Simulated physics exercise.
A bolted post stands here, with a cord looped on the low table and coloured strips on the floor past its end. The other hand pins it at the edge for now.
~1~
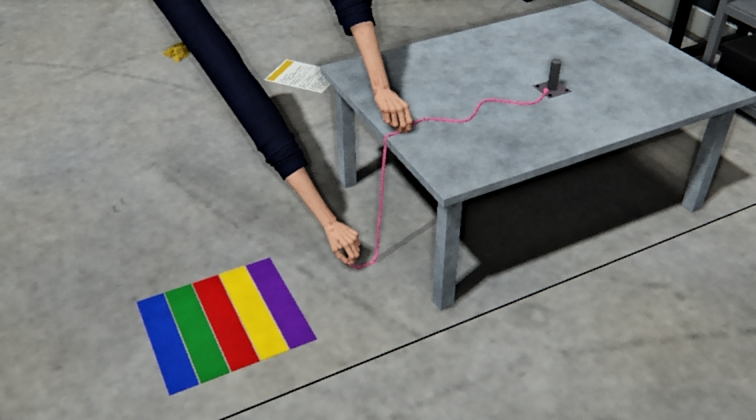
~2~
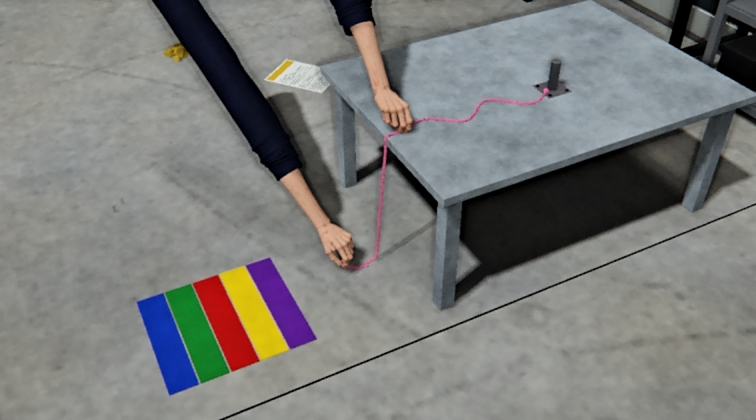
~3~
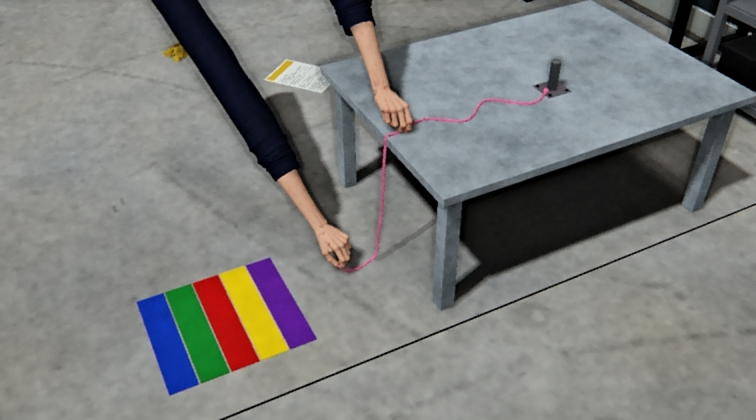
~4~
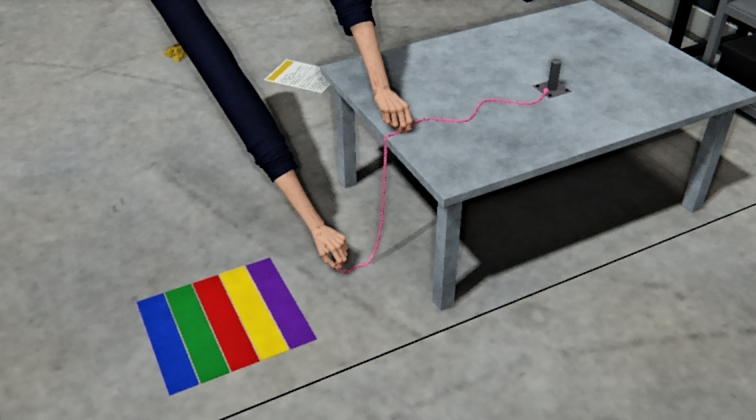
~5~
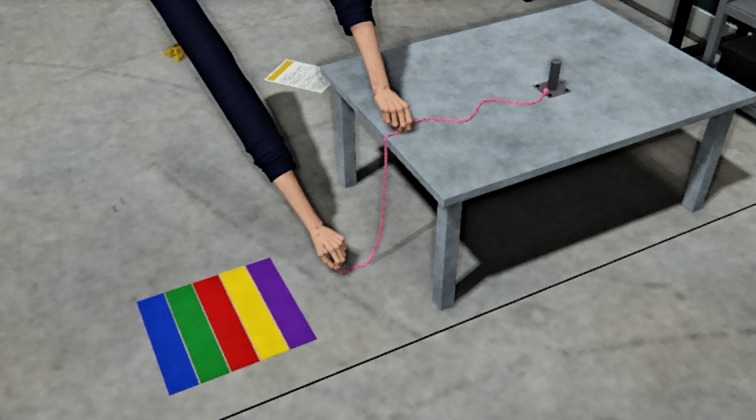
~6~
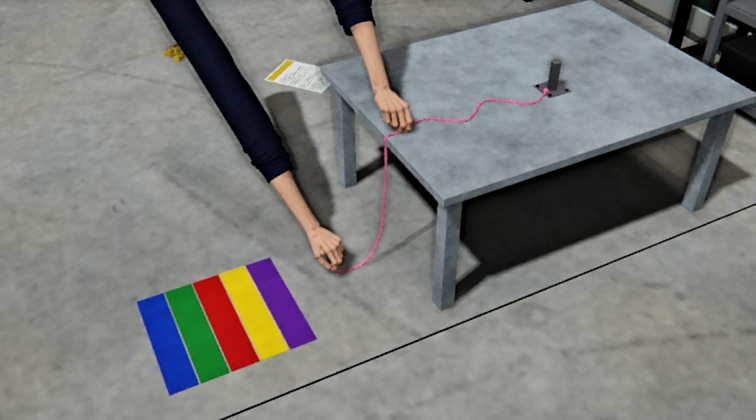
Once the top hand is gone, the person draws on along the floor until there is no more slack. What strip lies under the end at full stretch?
The red one.
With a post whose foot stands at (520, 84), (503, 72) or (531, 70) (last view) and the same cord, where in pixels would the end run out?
Try by try, around (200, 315), (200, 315) and (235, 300).
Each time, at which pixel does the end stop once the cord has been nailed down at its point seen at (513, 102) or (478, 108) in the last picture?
Try one gives (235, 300); try two gives (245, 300).
Soon after, end near (272, 289); over purple.
Then, end near (242, 300); over yellow.
At full stretch, end near (225, 306); over red. Over red.
